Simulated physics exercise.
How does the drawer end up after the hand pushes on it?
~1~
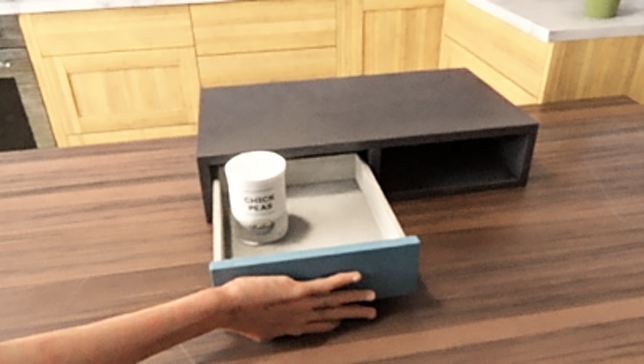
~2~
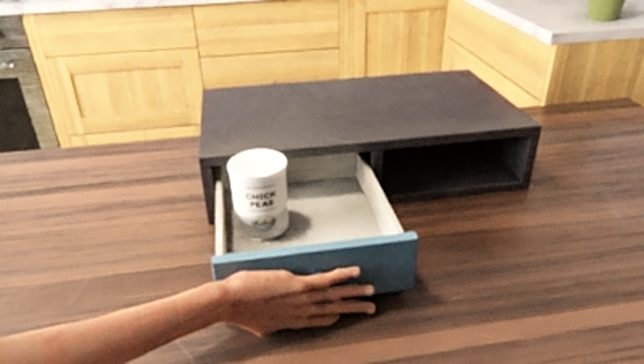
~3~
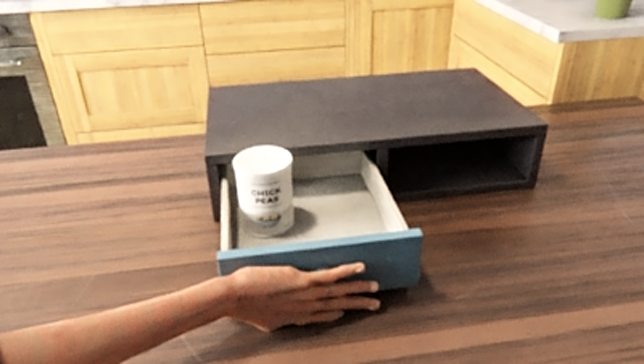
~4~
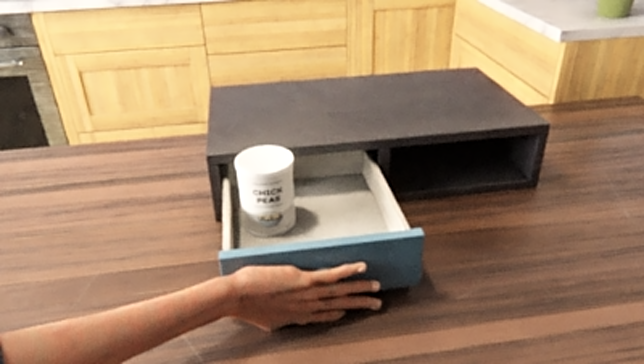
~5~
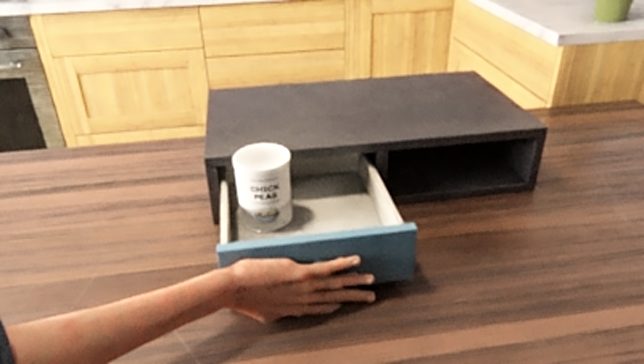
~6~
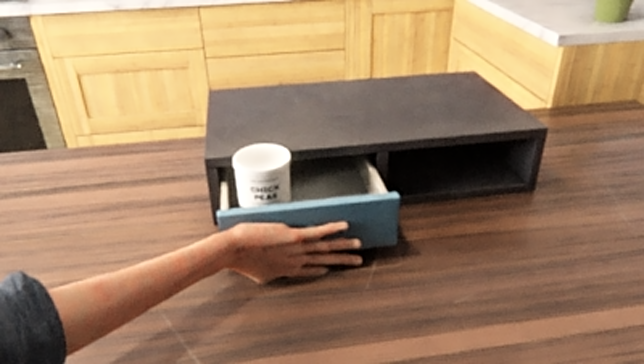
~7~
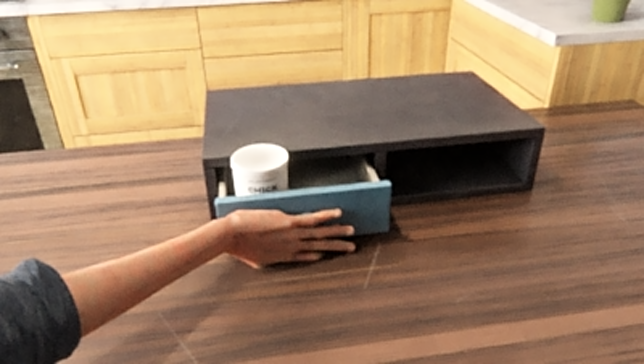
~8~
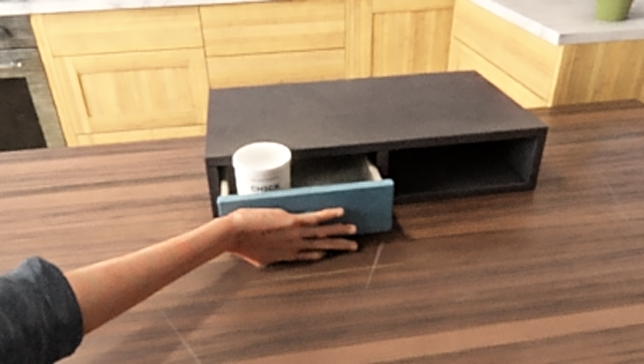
The drawer stays ajar, with its blue front still sticking out from the dark chest and the white tin showing inside.
